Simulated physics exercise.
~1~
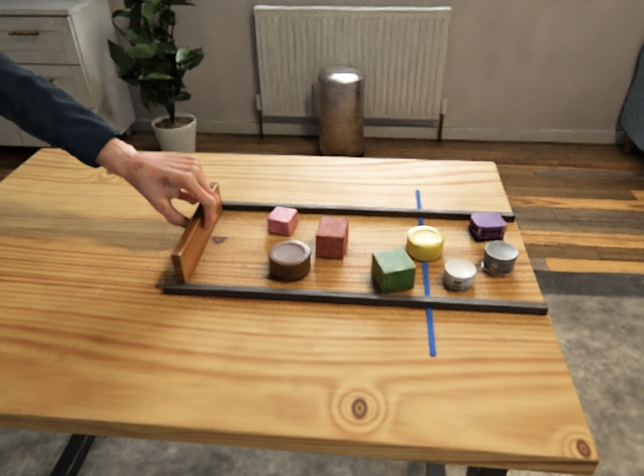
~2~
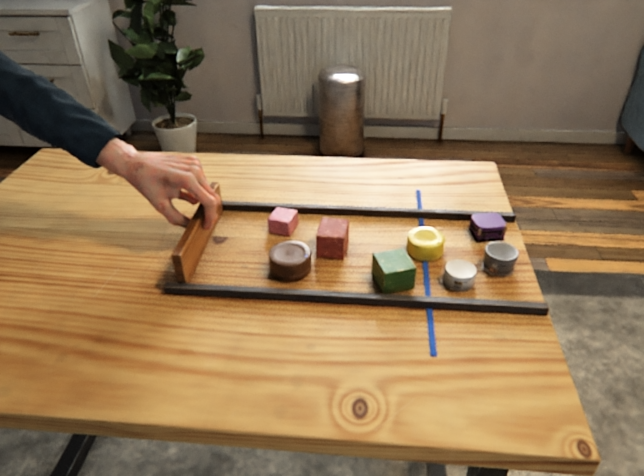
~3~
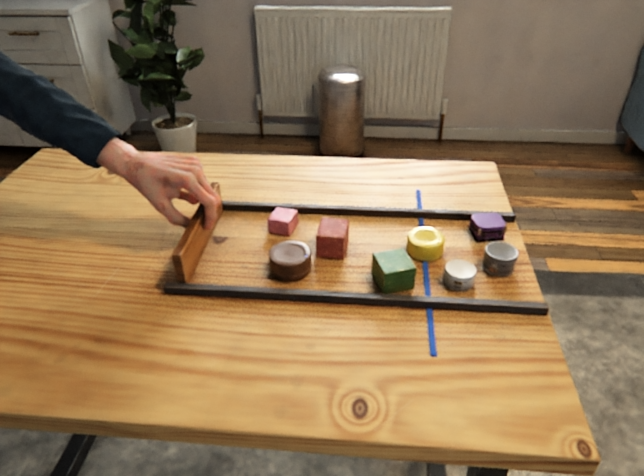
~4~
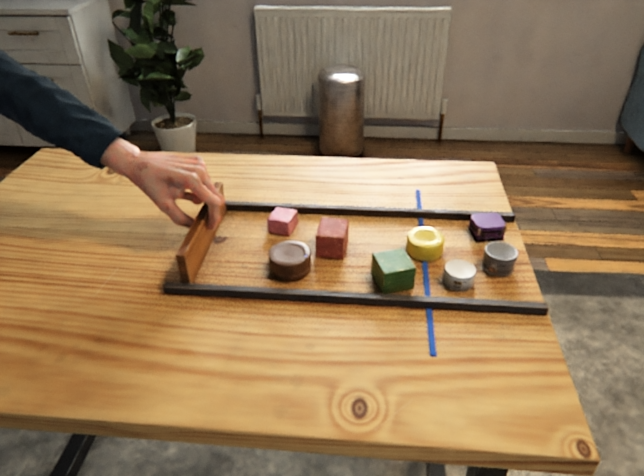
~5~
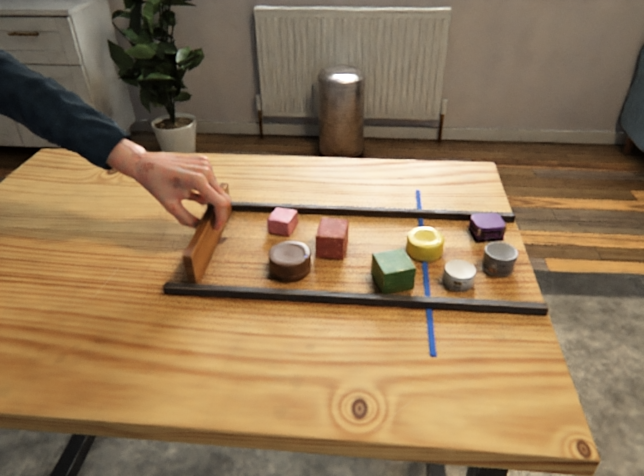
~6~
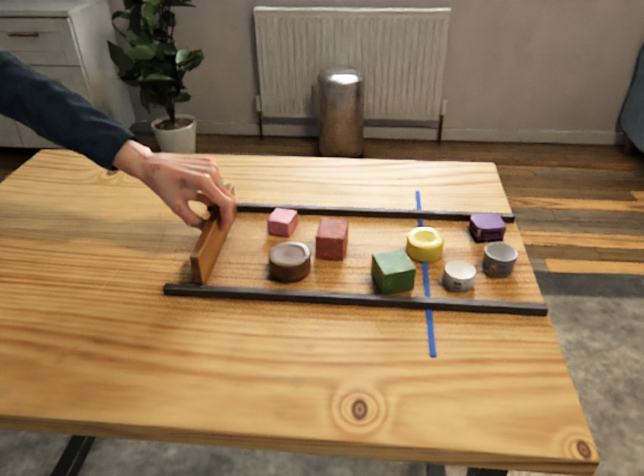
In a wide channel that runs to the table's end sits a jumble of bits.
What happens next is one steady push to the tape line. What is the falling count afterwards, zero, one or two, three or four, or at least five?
After that push every one stays on the table.
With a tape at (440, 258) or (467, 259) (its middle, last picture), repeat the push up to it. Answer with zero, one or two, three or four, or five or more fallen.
The falls would be zero; just one or two.
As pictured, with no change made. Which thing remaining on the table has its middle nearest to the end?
The white tub.
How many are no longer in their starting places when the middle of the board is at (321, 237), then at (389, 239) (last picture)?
Tally at point one: 3; at point two: 6.
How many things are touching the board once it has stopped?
It is in contact with 3.
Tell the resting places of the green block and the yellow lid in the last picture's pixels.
The green block ends up near (482, 280), and the yellow lid near (471, 246).
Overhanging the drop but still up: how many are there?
Things overhanging at the end: 0.
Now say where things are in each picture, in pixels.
In the first frame, grey tin (499, 259); purple case (487, 228); white tub (459, 275); board (200, 230); tape (424, 256).
In the second frame, purple case (487, 228); pink block (283, 222).
In the third frame, white tub (460, 276); brown lid (290, 261).
In the fourth frame, grey tin (499, 259); red block (333, 238).
In the fifth frame, purple case (487, 228); yellow lid (425, 244).
In the sixth frame, grey tin (499, 260); purple case (487, 228); white tub (459, 276); board (216, 232); tape (424, 257).
A little later, none off yet; grey tin at rest near (499, 260); purple case at rest near (487, 228); white tub at rest near (459, 276).
Next, none off yet; grey tin at rest near (499, 260); purple case at rest near (487, 228); white tub shifted about its own width near (480, 279).
When it is over, the number that fall off is zero.
